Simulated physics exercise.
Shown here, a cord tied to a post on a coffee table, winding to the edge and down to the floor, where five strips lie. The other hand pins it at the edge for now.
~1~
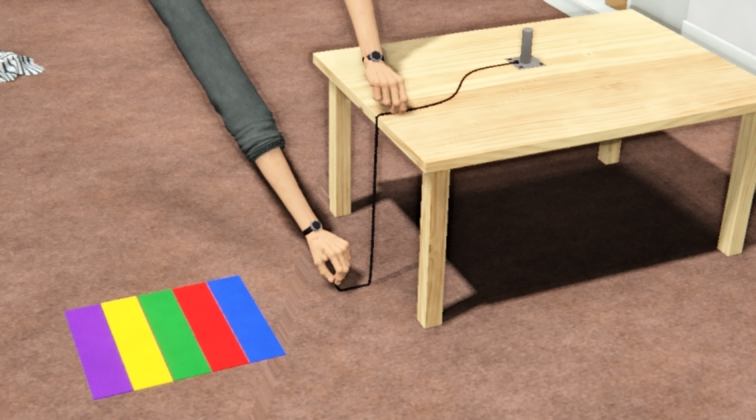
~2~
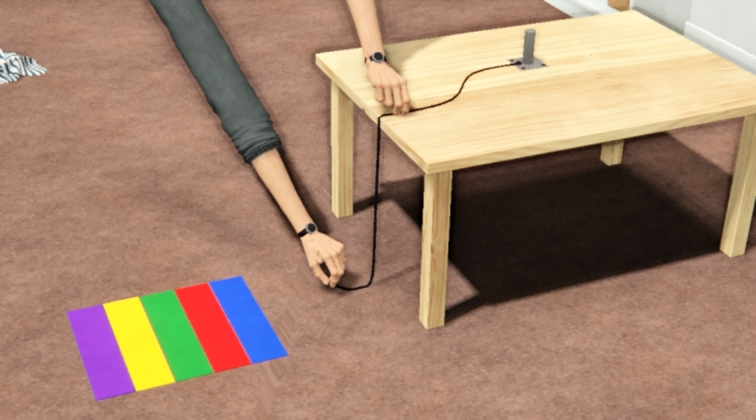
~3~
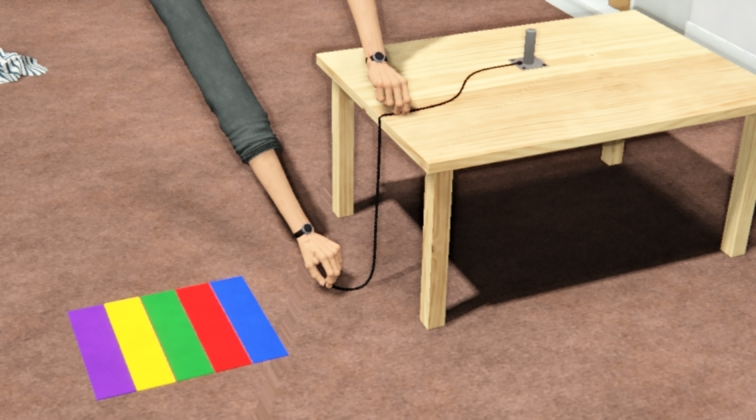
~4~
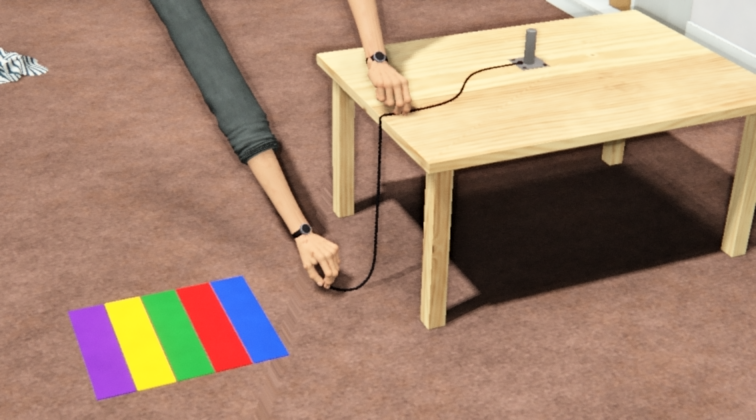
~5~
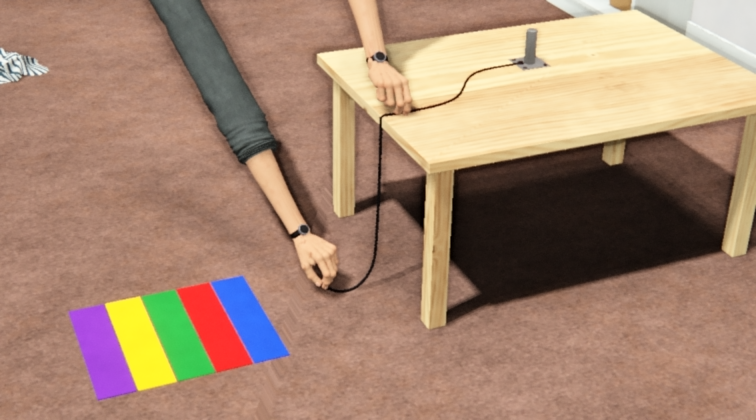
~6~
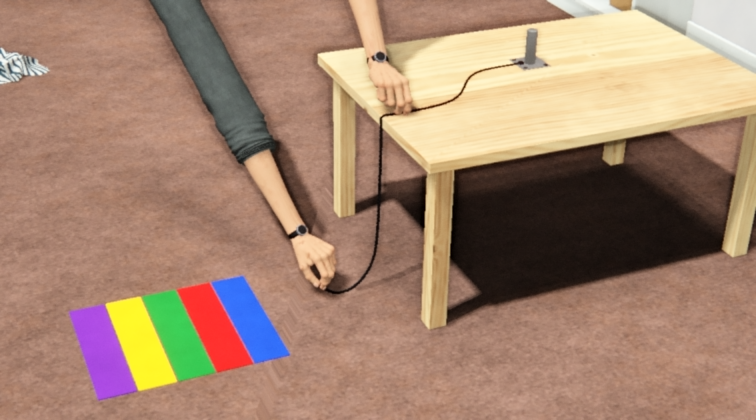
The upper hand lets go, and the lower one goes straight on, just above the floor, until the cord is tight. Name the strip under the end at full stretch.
Over red.
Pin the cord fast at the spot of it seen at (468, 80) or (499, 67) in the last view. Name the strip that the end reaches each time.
One after the other, red; red.
Soon after, end near (281, 294); short of the strips.
After that, end near (236, 303); over blue.
At the stop, end near (209, 309); over red. The end stops over the red strip.
